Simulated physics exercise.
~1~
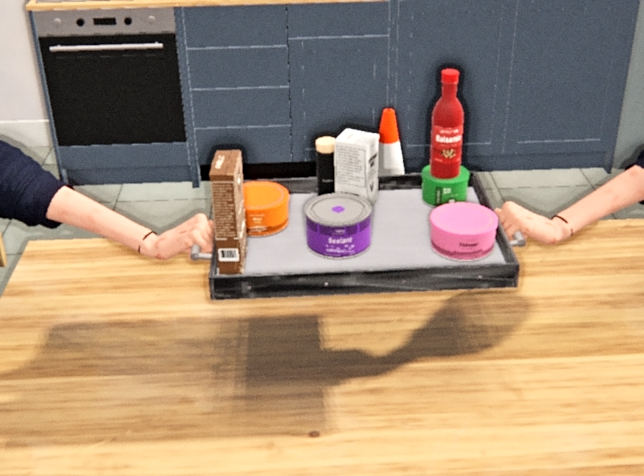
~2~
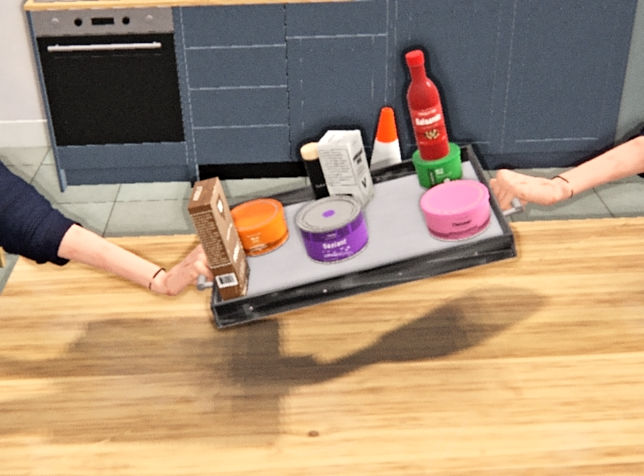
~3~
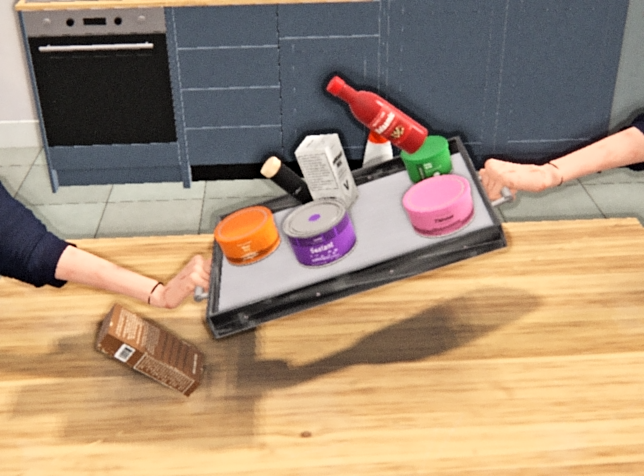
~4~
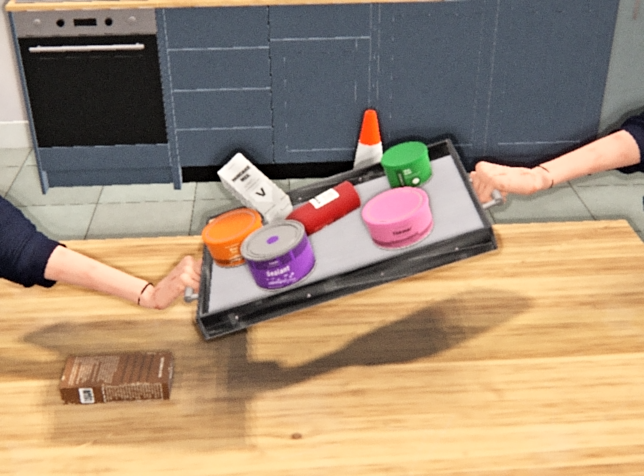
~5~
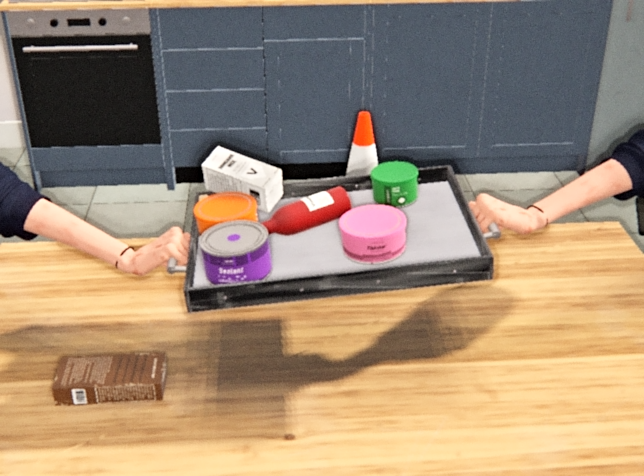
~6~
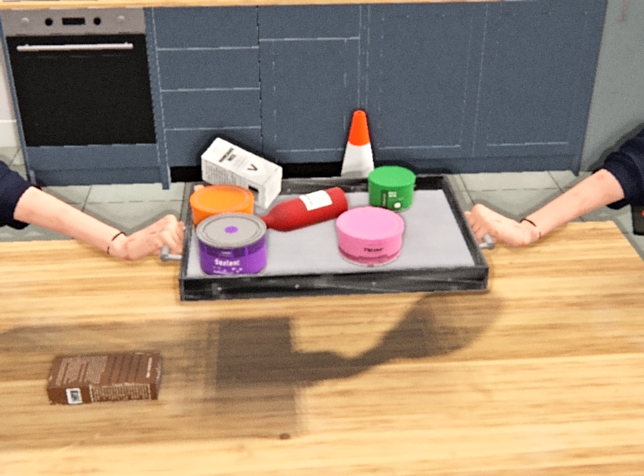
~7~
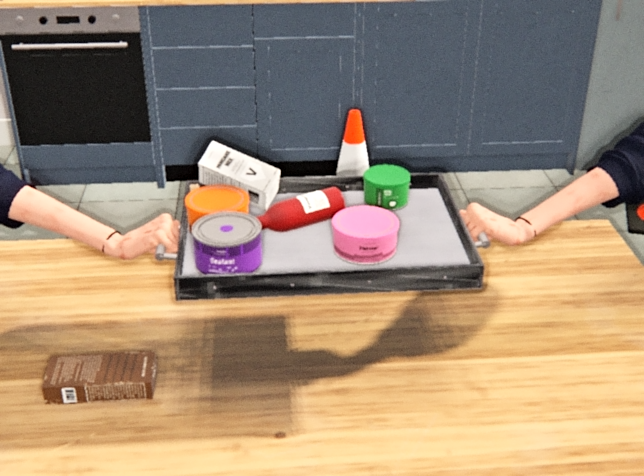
In a kitchen with dark blue cabinets and an oven, seen from slightly above a wooden counter, two hands hold a dark-rimmed tray. It carries a brown packet, orange, purple and pink tubs, a white carton, a black shaker, and a red bottle near a green tub; an orange-and-white cone stands behind. The left side dips, and the packet falls onto the counter. The bottle, shaker and carton topple leftward while the purple and pink tubs slide left. The hands level the tray, leaving the packet lying on the counter and the bottle and carton toppled among the upright tubs.
